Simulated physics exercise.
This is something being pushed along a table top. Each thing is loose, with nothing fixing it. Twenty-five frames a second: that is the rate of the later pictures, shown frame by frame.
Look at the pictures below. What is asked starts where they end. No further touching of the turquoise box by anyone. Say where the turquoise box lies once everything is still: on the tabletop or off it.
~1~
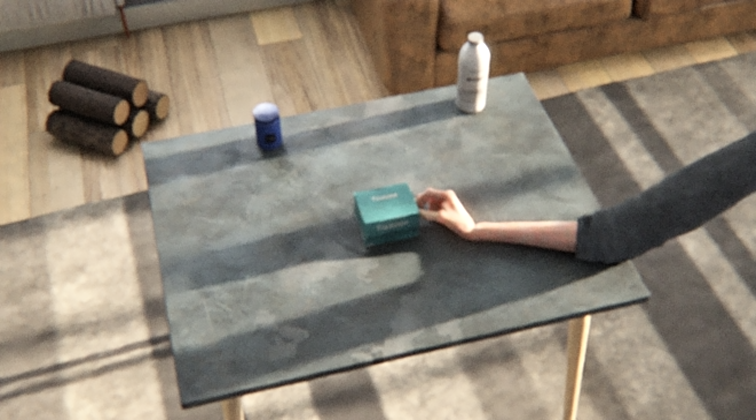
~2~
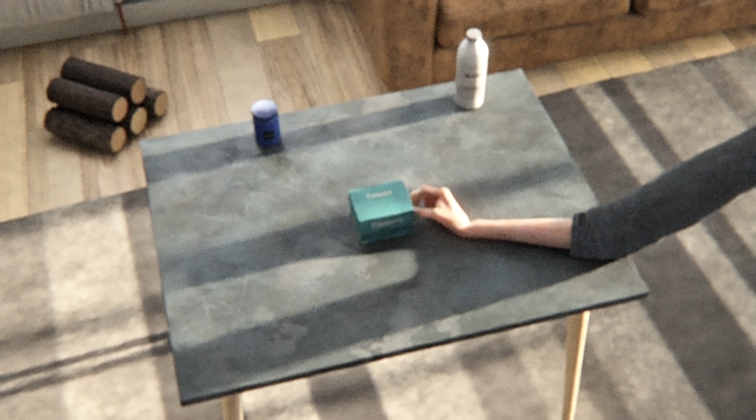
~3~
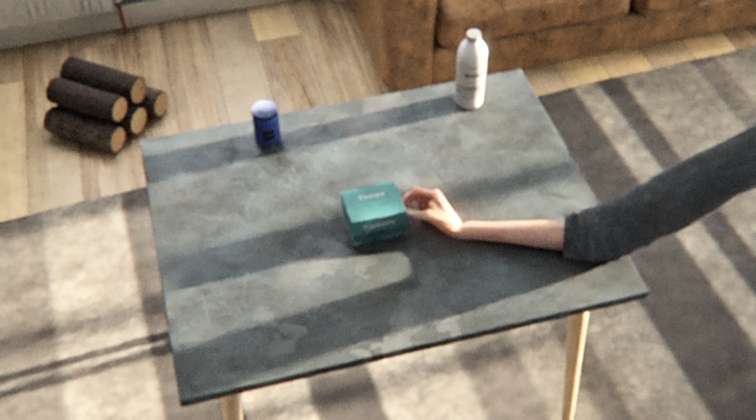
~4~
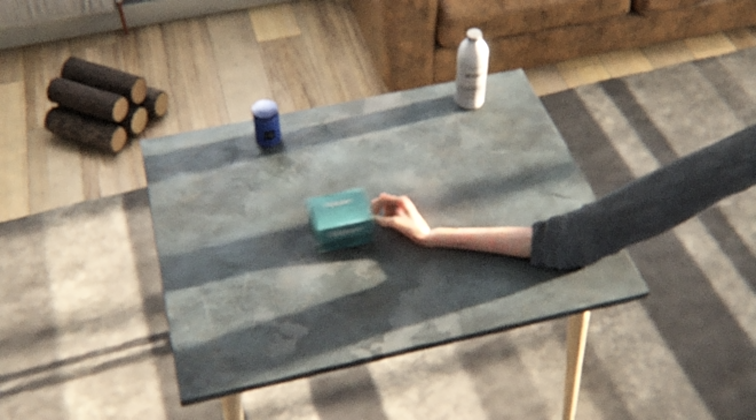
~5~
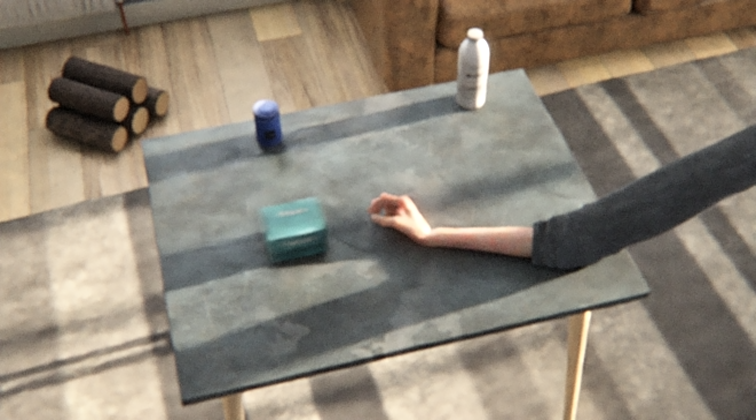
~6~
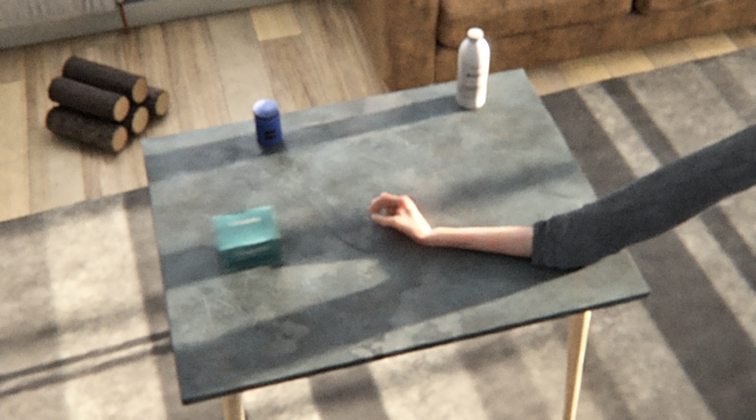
Off it.
Then, 0.20 s later than the last frame, turquoise box now off the table.
Then, 0.40 s later than the last frame, things are still on the move.
Then, 0.50 s later than the last frame, as before.
When it is over, off the table, turquoise box.
